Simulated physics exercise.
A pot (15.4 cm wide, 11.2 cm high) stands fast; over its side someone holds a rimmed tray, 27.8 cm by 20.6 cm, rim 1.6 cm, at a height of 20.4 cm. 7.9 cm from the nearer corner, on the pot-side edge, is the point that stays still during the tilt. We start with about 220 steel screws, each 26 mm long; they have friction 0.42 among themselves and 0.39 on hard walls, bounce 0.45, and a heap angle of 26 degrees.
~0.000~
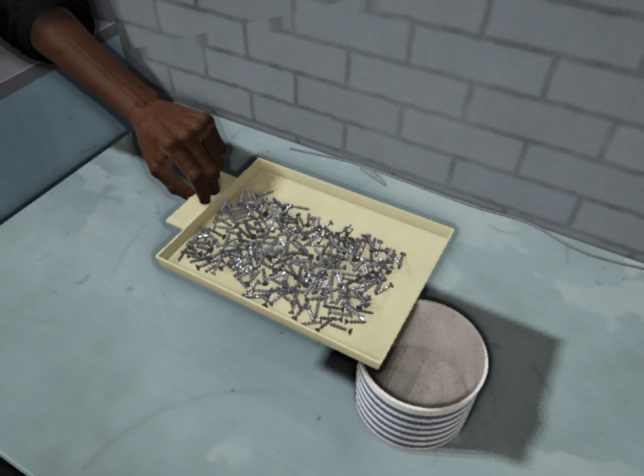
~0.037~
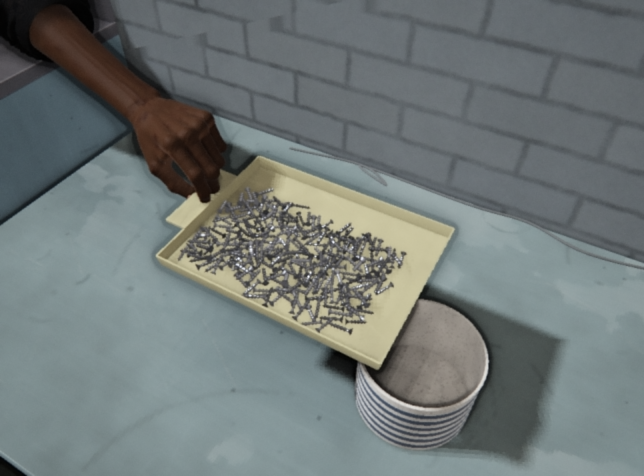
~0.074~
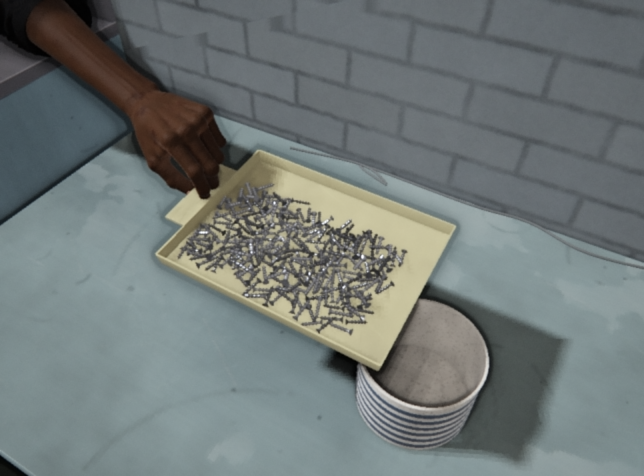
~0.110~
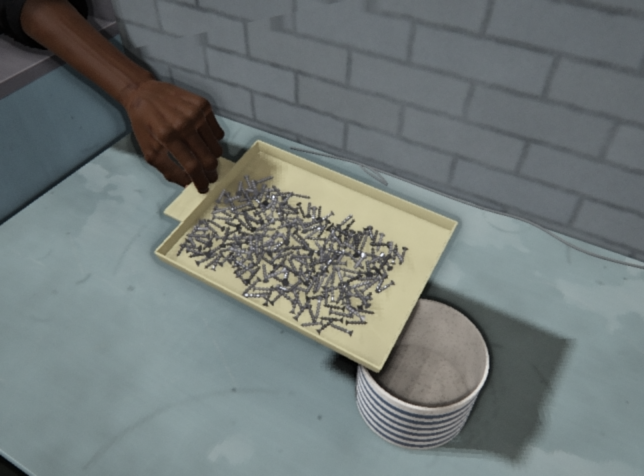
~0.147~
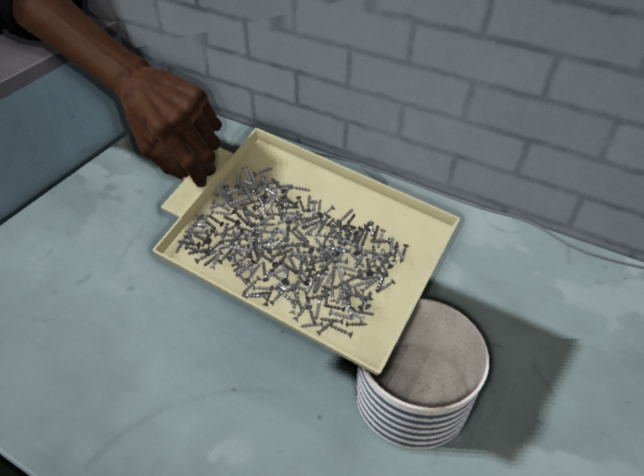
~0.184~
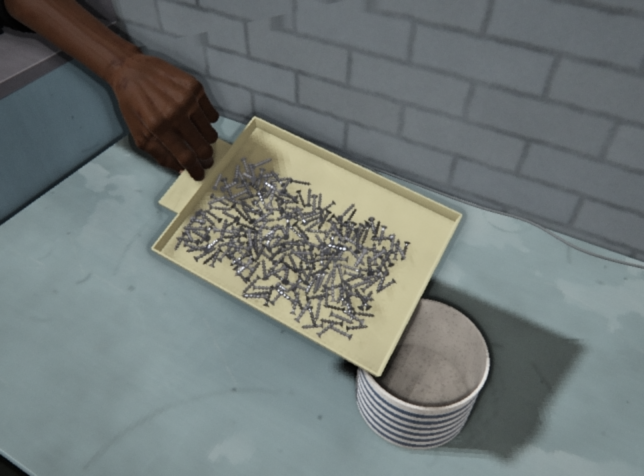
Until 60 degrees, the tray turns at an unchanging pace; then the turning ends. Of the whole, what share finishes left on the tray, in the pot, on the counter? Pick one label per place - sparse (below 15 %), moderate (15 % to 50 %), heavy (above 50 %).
Tray: Moderate; pot: Sparse; counter: Heavy.
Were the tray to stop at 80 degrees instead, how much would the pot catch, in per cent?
Then about 0 per cent.
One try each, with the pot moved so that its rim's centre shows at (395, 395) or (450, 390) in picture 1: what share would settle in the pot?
Estimates: 30 in a hundred and 5 in a hundred.
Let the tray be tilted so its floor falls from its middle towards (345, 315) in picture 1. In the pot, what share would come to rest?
Roughly 10 % of the pieces.
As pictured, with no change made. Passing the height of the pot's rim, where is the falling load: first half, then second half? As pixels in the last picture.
Around (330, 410), then around (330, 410).
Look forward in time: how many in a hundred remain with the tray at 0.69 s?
Reading: Approx. 60%.
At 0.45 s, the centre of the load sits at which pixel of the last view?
Load centre: About (296, 286) px.
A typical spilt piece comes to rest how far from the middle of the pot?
Some 16 cm.
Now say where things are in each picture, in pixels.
Tray tilt 0 degrees, front corners at (159, 256) and (379, 360); middle of the pieces at (293, 253); pot at (423, 350), in the first picture.
Tray tilt 1 degrees, front corners at (159, 255) and (379, 361); middle of the pieces at (294, 252), in the second picture.
Tray tilt 3 degrees, front corners at (159, 254) and (379, 362), lowest corner right front; middle of the pieces at (294, 250), in the third picture.
Tray tilt 7 degrees, front corners at (158, 251) and (379, 365), lowest corner right front; middle of the pieces at (294, 248), in the fourth picture.
Tray tilt 13 degrees, front corners at (156, 249) and (379, 369), lowest corner right front; middle of the pieces at (294, 245), in the fifth picture.
Tray tilt 18 degrees, front corners at (155, 248) and (378, 372), lowest corner right front; middle of the pieces at (294, 244); pot at (424, 349). The tray's pace is about 145 degrees a second, in the sixth picture.
After 0.34 s, tilt 40 degrees; the tray holds 100 %, the pot 0 %.
Then, at 0.45 s, tilt 56 degrees; the tray holds 100 %, the pot 0 %.
After 0.69 s, tilt 60 degrees; the tray holds 60 %, the pot 0 %.
At rest (1.8 s), tray 30 %, pot 0 %, counter 70 %.
